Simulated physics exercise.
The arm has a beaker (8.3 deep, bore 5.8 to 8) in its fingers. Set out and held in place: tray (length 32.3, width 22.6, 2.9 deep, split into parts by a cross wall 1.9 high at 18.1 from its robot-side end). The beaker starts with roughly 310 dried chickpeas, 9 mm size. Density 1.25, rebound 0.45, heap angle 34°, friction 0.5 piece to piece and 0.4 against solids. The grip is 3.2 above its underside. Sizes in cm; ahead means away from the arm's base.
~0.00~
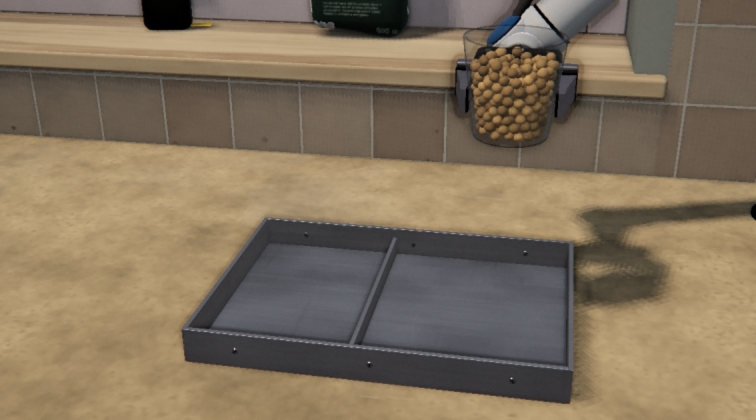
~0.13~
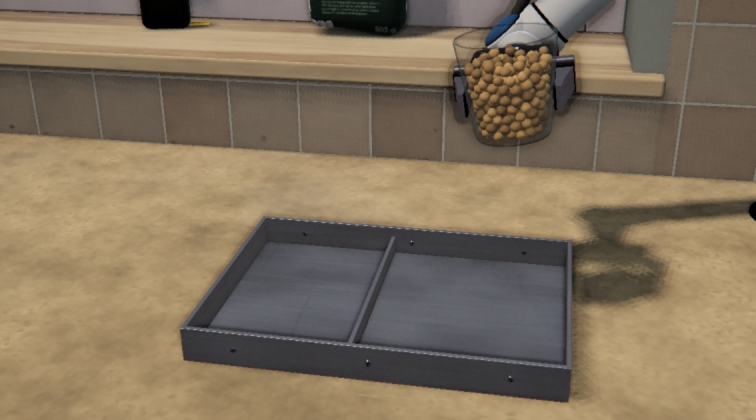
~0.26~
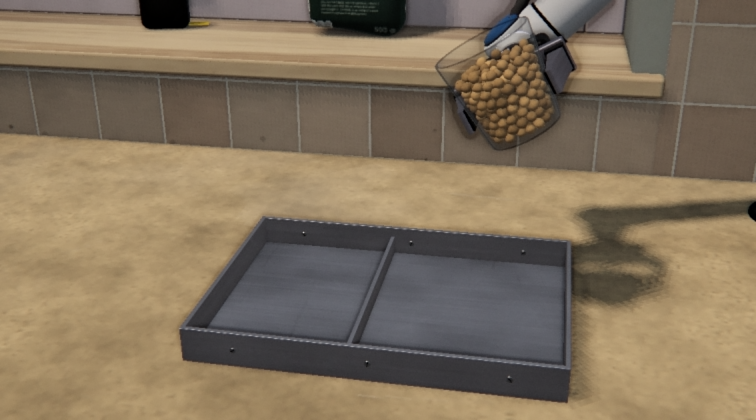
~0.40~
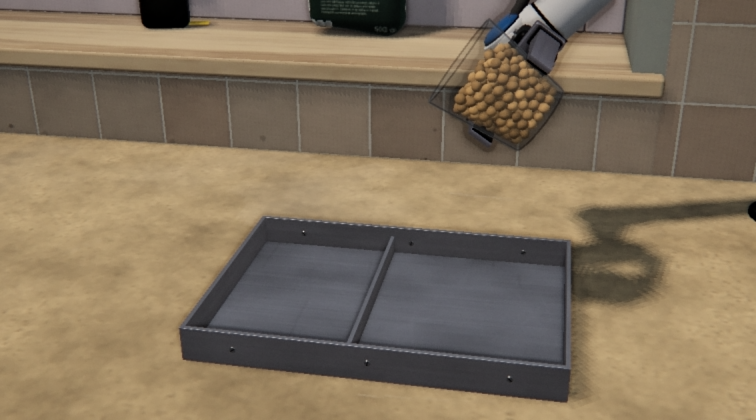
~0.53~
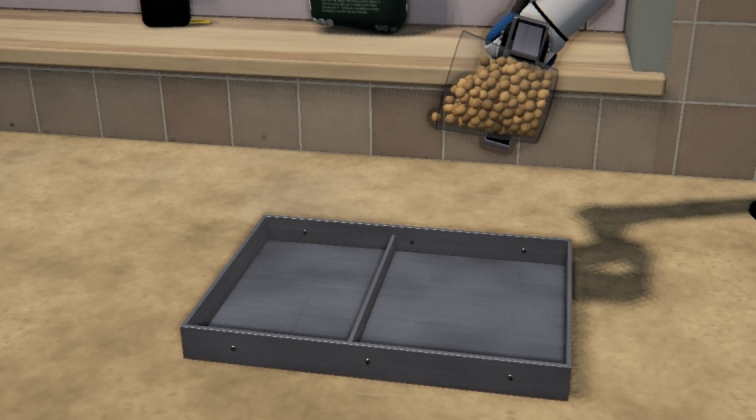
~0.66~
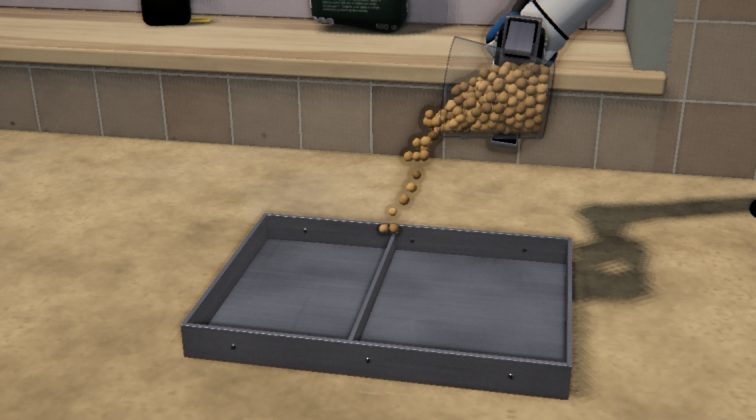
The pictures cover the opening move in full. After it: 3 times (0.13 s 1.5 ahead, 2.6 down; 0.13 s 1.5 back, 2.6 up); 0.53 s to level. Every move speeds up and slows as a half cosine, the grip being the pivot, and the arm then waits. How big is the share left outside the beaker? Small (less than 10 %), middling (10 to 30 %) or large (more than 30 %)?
Outside the beaker the share is large, more than 30 %.
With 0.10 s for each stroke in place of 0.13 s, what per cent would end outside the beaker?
In that case some 45 per cent.
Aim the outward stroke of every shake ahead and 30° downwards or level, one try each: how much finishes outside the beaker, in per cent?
About 70 and 85 per cent.
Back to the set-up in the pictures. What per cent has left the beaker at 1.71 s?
Some 45 per cent.
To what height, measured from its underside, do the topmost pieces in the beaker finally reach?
Roughly 6.5 cm.
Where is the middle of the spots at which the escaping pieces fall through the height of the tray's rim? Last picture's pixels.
Near (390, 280).
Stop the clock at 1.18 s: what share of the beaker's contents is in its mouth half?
Roughly 45 per cent.
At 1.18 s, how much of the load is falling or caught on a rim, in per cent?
About 5 per cent.
After 1.18 s, tilted 85° forward, highest piece 23 above the table; 211 in the beaker, 61 in the robot-side part, 19 in the far-side part, 16 in flight or on a rim.
After 1.71 s, tilted 42° forward, highest piece 23 above the table; 171 in the beaker, 105 in the robot-side part, 27 in the far-side part, 4 in flight or on a rim.
After 2.17 s, level, highest piece 25 above the table; 171 in the beaker, 109 in the robot-side part, 27 in the far-side part.
After 3.22 s, level, highest piece 25 above the table; 171 in the beaker, 109 in the robot-side part, 27 in the far-side part.
In the end, 171 in the beaker, 109 in the robot-side part, 27 in the far-side part. That is 44 % outside the beaker.
